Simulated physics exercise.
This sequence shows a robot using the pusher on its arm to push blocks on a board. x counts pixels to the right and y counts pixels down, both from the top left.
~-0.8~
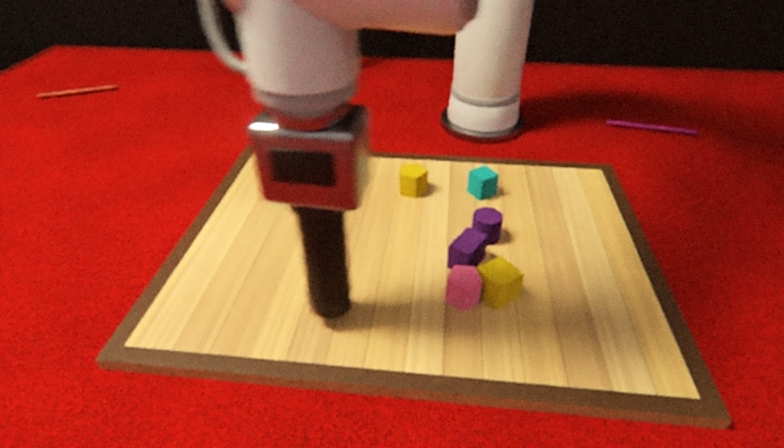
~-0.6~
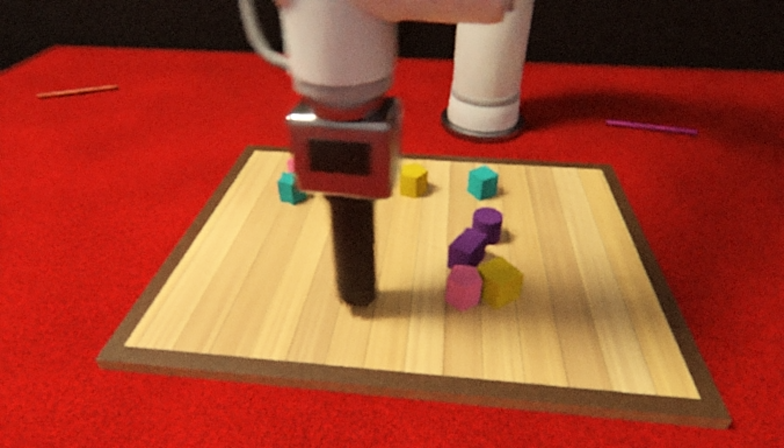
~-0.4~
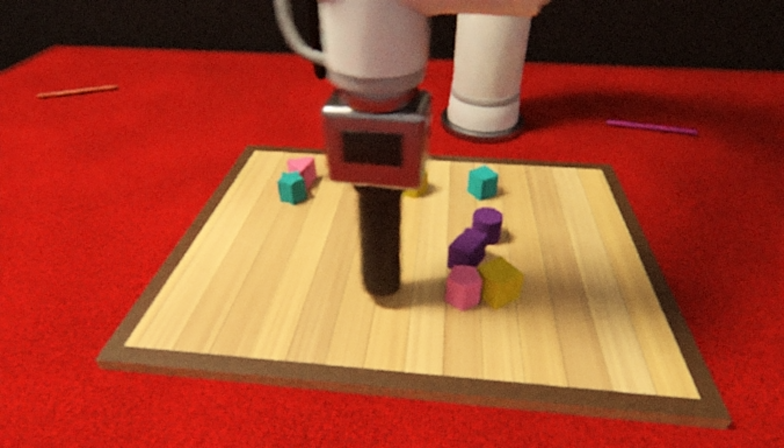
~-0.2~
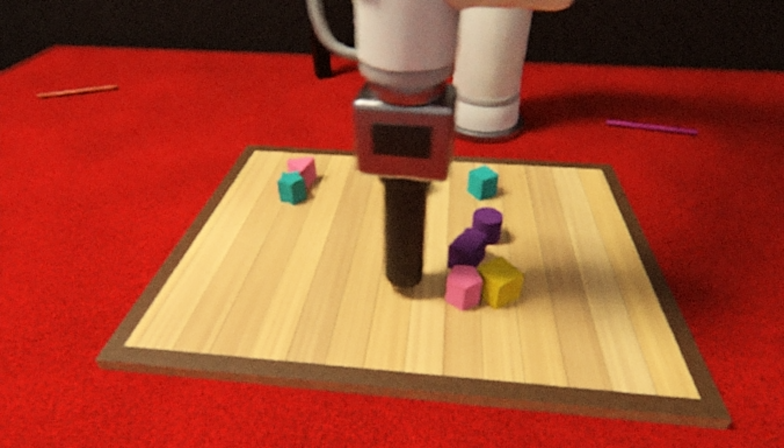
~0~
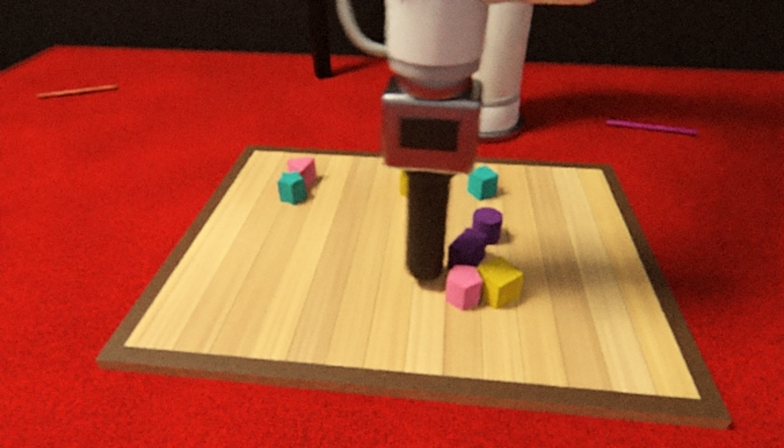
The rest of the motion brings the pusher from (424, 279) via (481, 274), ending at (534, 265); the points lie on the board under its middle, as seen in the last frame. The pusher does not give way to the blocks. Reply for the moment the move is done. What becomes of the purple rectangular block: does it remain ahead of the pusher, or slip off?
I predict the pusher has moved past it.
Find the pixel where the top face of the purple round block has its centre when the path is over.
The centre of its top face lies at (493, 204).
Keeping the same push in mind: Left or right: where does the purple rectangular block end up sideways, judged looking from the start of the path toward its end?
It's pushed left.
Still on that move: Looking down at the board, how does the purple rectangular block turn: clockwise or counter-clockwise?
It goes anticlockwise.
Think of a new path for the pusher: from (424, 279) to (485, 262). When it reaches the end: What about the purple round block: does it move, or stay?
It gets pushed out of place.
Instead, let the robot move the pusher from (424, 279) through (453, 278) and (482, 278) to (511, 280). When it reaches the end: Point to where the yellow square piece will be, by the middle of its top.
Its top middle is near (532, 283).
On the path given first. One third of the way, pusher (464, 264); pink pentagonal block (469, 278); purple rectangular block (485, 233); purple round block (489, 213).
Two thirds of the way, pusher (501, 260); pink pentagonal block (469, 278); purple rectangular block (503, 225), turned 40° anticlockwise; purple round block (494, 205); yellow square piece (511, 274), turned 20° clockwise.
At the end, pusher (536, 254); pink pentagonal block (469, 278); purple rectangular block (506, 223), turned 50° anticlockwise; purple round block (493, 204); yellow square piece (511, 274), turned 20° clockwise.
